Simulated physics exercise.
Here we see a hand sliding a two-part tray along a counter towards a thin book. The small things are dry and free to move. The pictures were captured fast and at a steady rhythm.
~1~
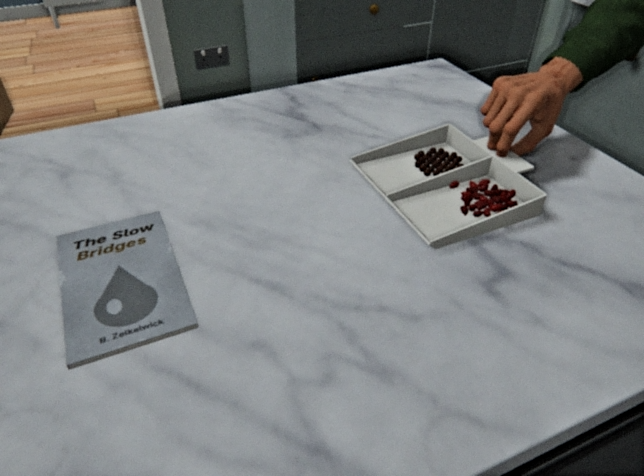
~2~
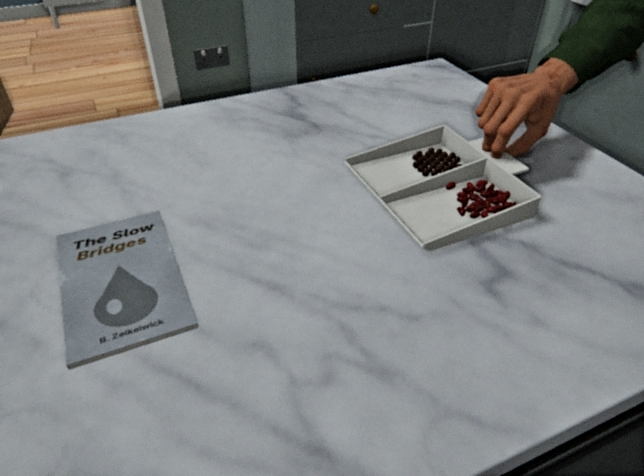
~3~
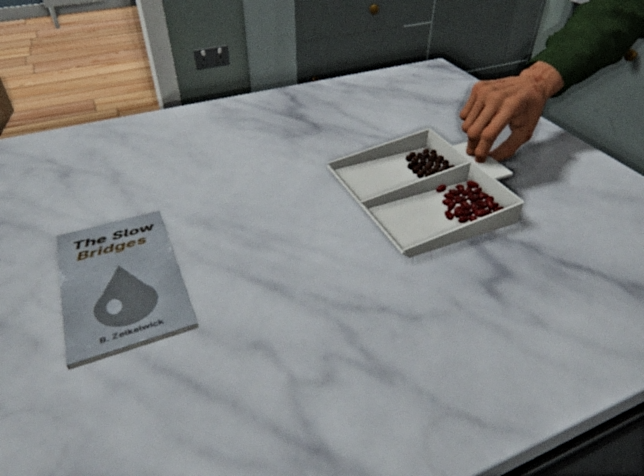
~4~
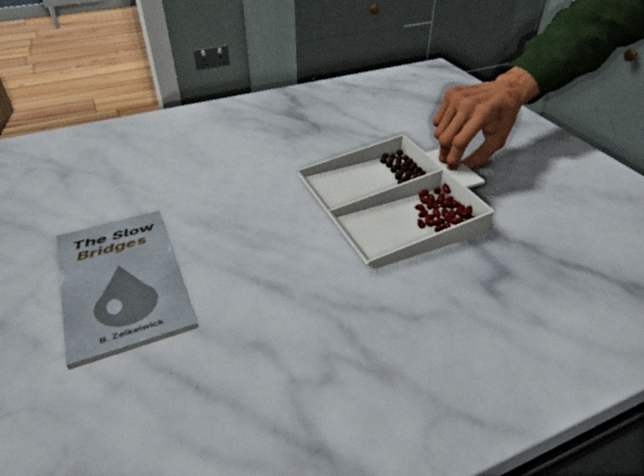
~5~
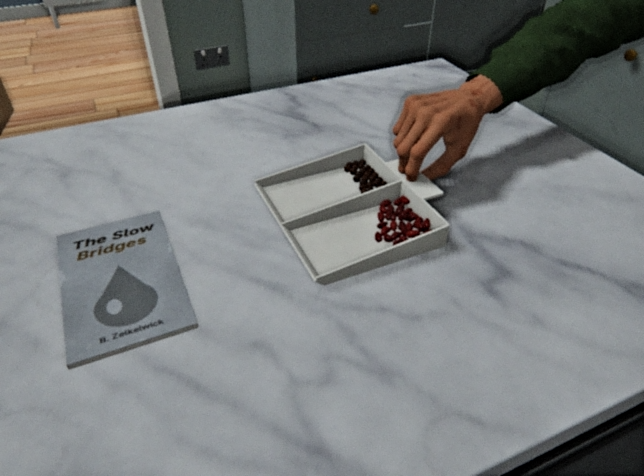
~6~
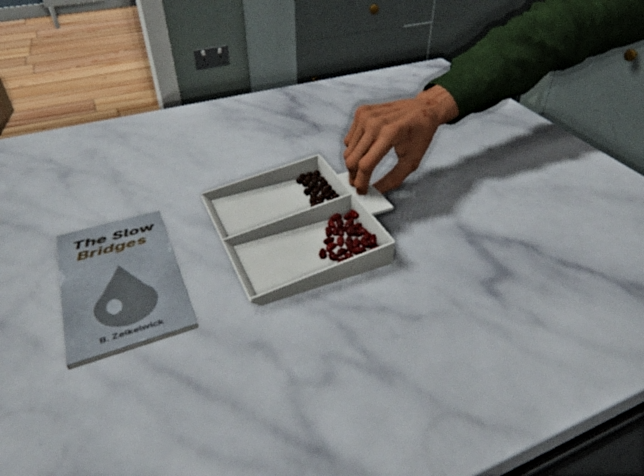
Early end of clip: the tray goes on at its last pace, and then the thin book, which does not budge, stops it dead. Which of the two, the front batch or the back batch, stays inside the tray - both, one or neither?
As it turns out, the front batch loses some, the back batch loses some.
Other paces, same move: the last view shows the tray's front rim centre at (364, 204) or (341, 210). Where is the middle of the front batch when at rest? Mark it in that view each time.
The middle settles at (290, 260) the first time and at (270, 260) the second time.
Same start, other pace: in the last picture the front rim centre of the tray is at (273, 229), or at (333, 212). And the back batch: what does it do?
First case: It has some bits fly out; next case: It does not spill.
Then, 0.03 s past the last view, tray still sliding, front rim near (195, 250); front batch all inside; back batch all inside.
Then, 0.16 s past the last view, tray stopped at the thin book; front batch a small part out of the tray; back batch a small part out of the tray.
Then, 0.37 s past the last view, tray stopped at the thin book; front batch about a third out of the tray; back batch about half out of the tray.
Finally, tray stopped at the thin book; front batch about a third out of the tray; back batch about half out of the tray.
